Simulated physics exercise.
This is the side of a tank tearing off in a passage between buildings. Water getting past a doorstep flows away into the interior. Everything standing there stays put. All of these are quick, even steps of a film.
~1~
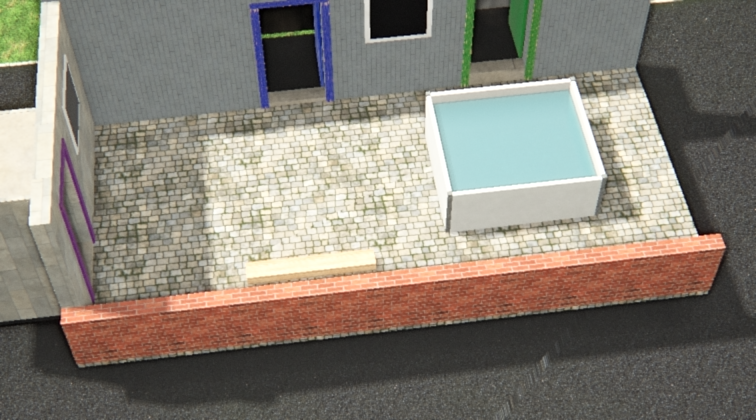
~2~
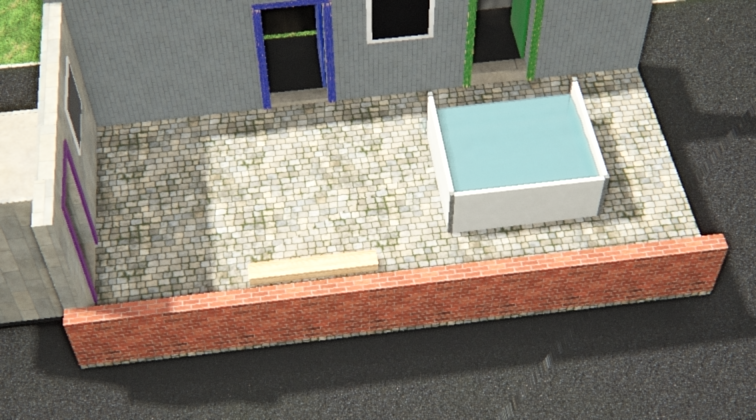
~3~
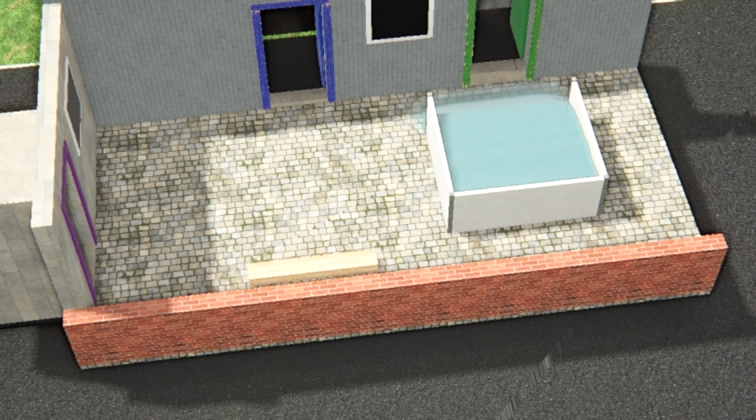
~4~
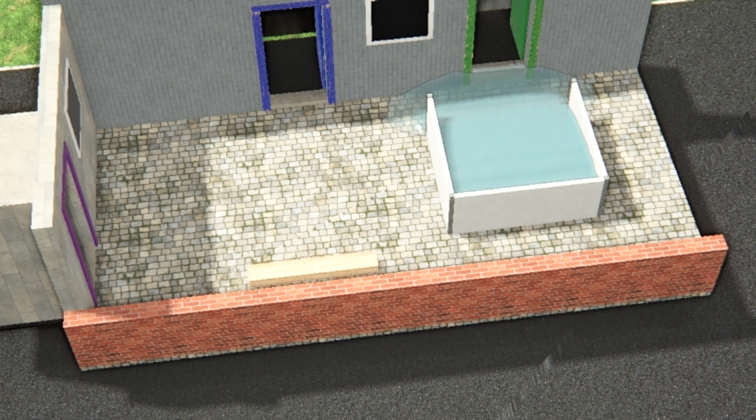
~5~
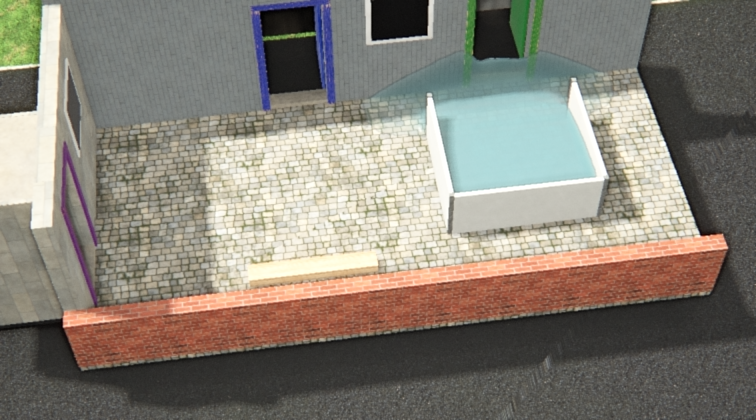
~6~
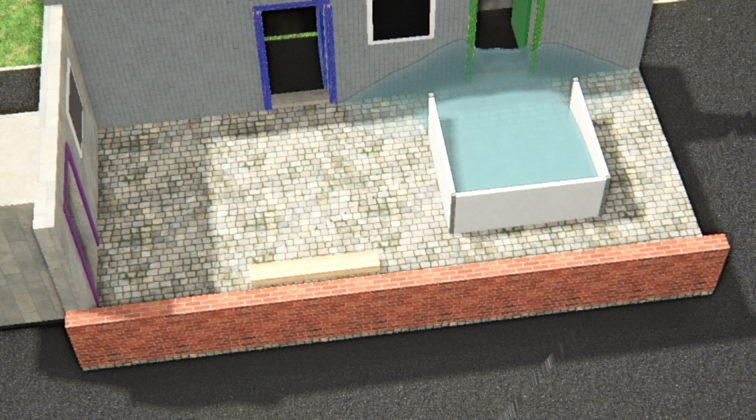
In the video, the far side of a white water tank in a paved yard disappears, and water pours out through the gap, spreading across the paving toward the grey building and reaching the green-framed doorway.
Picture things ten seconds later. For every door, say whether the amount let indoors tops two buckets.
At the end, the green door exceeds two buckets. The blue door never exceeds two buckets. The purple door exceeds two buckets.
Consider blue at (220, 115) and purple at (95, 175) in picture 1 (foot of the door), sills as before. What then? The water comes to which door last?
Answer: The door marked purple.
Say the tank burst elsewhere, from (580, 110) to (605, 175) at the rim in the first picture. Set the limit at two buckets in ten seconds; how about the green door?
The green door falls short.
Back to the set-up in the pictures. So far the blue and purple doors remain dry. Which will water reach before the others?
The blue door.
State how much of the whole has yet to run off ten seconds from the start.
Estimate: 56 per cent.
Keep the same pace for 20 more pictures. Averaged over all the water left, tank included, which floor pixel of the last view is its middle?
Near pixel (391, 164).
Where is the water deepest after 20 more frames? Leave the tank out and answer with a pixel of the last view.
Somewhere around (98, 341).
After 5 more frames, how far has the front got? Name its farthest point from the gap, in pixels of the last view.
Close to (216, 121).
A moment on, water covers 25 % of the floor; the green door far over two buckets in, the blue door wet at the sill, nothing in, the purple door not reached.
Next, water covers 45 % of the floor; the green door far over two buckets in, the blue door wet at the sill, nothing in, the purple door not reached.
Then, water covers 60 % of the floor; the green door far over two buckets in, the blue door under two buckets in, the purple door under two buckets in.
Later, water covers 65 % of the floor; the green door far over two buckets in, the blue door under two buckets in, the purple door over two buckets in.
In the end, water covers 85 % of the floor; the green door far over two buckets in, the blue door under two buckets in, the purple door over two buckets in.
